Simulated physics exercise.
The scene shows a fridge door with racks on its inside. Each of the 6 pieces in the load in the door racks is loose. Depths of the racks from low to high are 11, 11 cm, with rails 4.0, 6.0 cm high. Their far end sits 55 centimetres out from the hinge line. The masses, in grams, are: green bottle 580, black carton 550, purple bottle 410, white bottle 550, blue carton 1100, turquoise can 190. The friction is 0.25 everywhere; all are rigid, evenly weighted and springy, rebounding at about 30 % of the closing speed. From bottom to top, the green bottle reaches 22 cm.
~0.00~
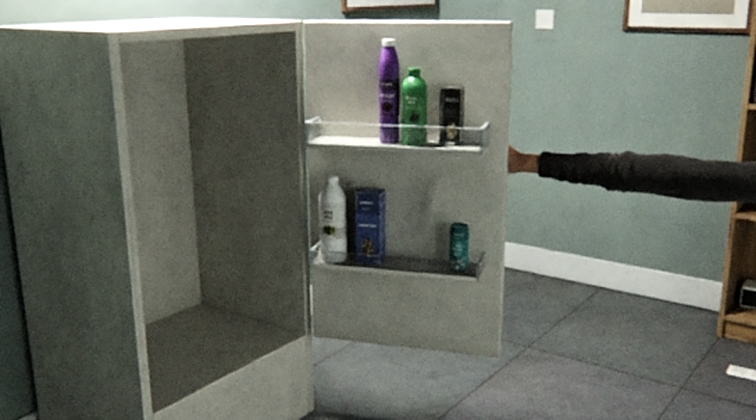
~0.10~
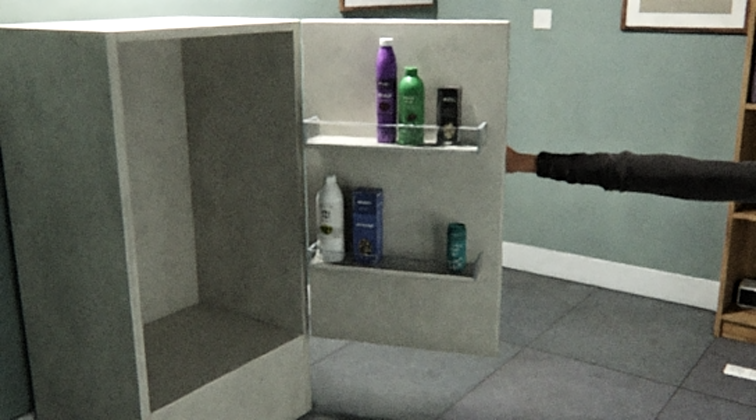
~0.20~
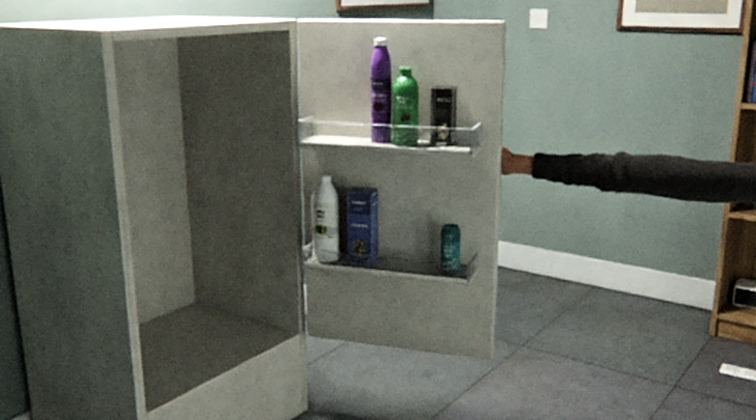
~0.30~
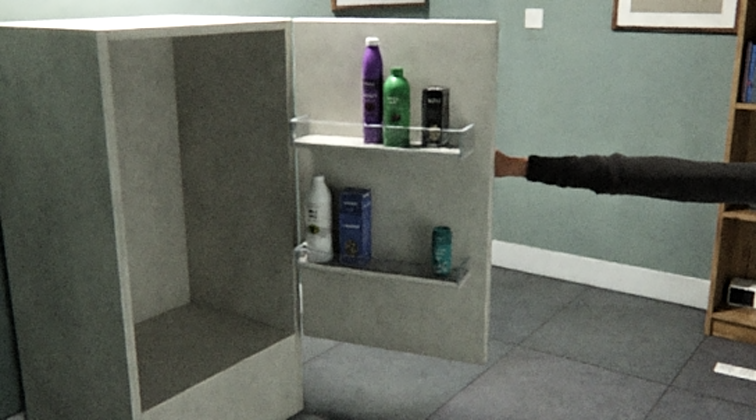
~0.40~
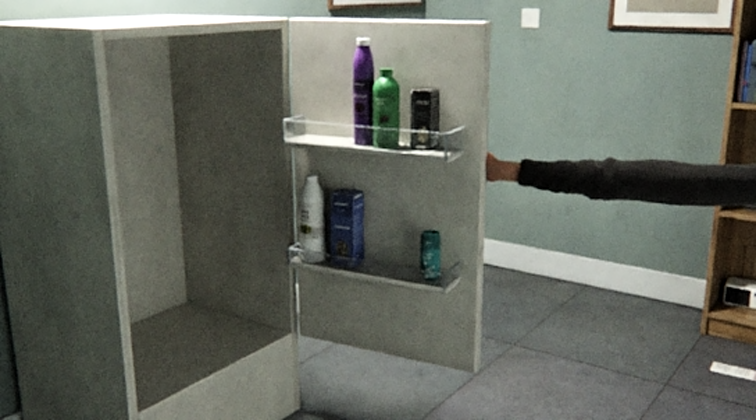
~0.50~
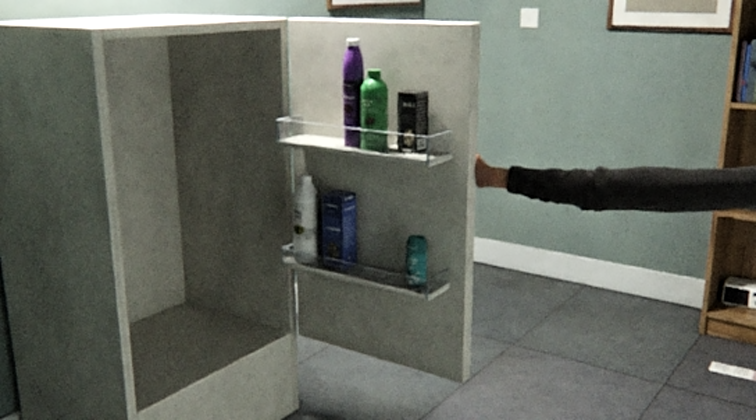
In the video, a hand at the right slowly swings an open fridge door partway toward the cabinet on the left, while the bottles, cartons and turquoise can on its two racks ride along, staying upright.
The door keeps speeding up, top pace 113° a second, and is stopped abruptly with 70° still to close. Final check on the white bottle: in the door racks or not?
The white bottle is in the door racks.
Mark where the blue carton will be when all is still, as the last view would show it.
Close to pixel (309, 234) in the final view.
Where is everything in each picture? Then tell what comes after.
Open by 110°; white bottle (333, 218); green bottle (414, 107), in the first picture.
Open by 109°; purple bottle (387, 92); blue carton (368, 226), in the second picture.
Open by 107°; turquoise can (451, 249); green bottle (406, 106), in the third picture.
Open by 103°; black carton (435, 117); purple bottle (373, 92), in the fourth picture.
Open by 98°; blue carton (347, 228); turquoise can (430, 256), in the fifth picture.
Open by 91°; white bottle (307, 218); green bottle (374, 110), in the sixth picture.
After 0.70 s, open by 71°.
After 0.90 s, open by 70°; turquoise can leaning 44°; purple bottle leaning 10°; black carton slid 3 cm.
After 1.40 s, open by 70°; turquoise can leaning 65°; purple bottle leaning 8°; black carton slid 3 cm.
After 2.70 s, open by 70°; turquoise can leaning 65°; purple bottle leaning 6°; black carton slid 3 cm.
At rest (3.7 s), tipped over in the door racks, turquoise can; the other 5 in place, give or take 5 cm. In the last view, white bottle near (290, 219).
